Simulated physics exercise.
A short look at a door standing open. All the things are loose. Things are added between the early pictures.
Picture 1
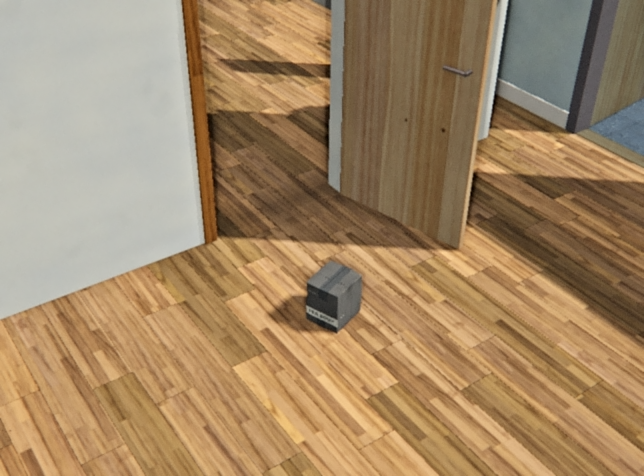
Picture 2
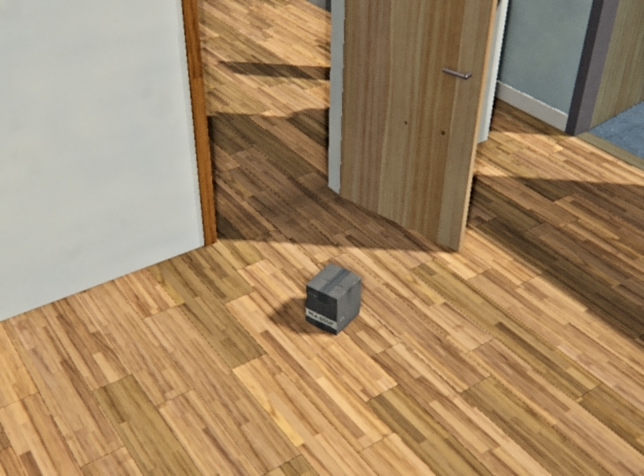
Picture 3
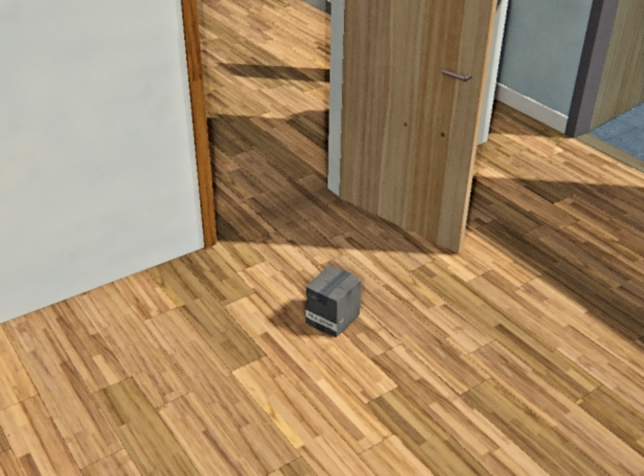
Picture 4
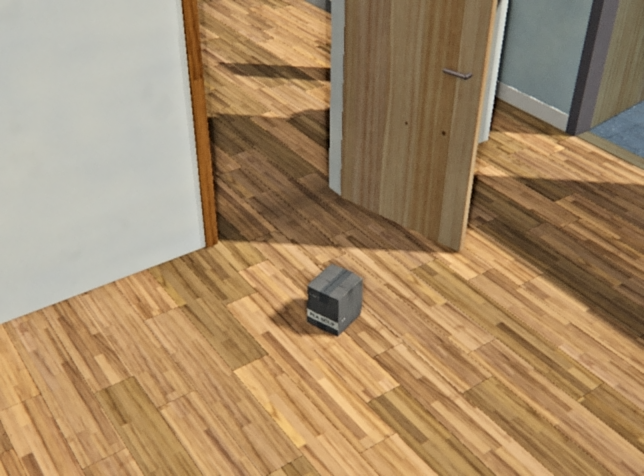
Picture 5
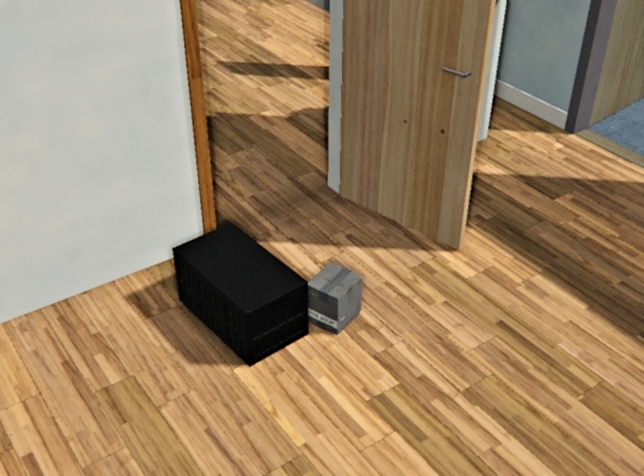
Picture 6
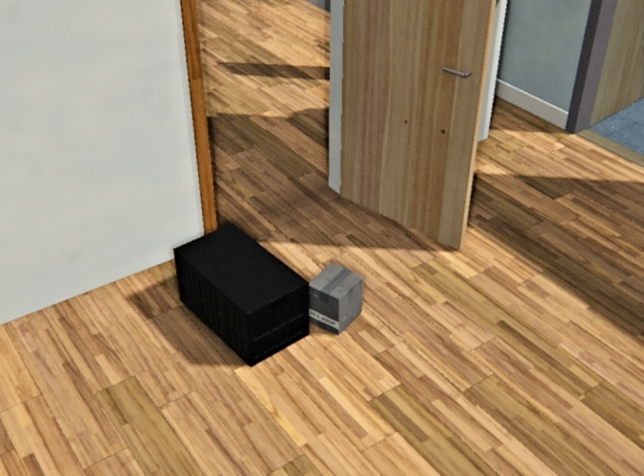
In a room with a wooden floor, a small grey box sat near a wide-open door, and then a larger black chest appeared just to its left, while the door and box stayed still.
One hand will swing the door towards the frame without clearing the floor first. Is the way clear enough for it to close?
Outcome: The door reaches the frame.
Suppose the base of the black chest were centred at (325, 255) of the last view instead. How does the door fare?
Then it stops short.
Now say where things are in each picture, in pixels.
In the first picture, door wide open and still; grey box (334, 297).
In the second picture, door wide open and still; grey box (333, 299).
In the third picture, door wide open and still; grey box (333, 301).
In the fourth picture, door wide open and still; grey box (335, 300).
In the fifth picture, door wide open and still; grey box (334, 298).
In the sixth picture, door wide open and still; black chest (241, 292); grey box (335, 299).
Then, 1.00 s later than the last frame, open by 70°.
Then, 1.70 s later than the last frame, open by 35°.
When it is over, open by 0°; both as before. End places, in pixels of the last picture, black chest near (241, 292).
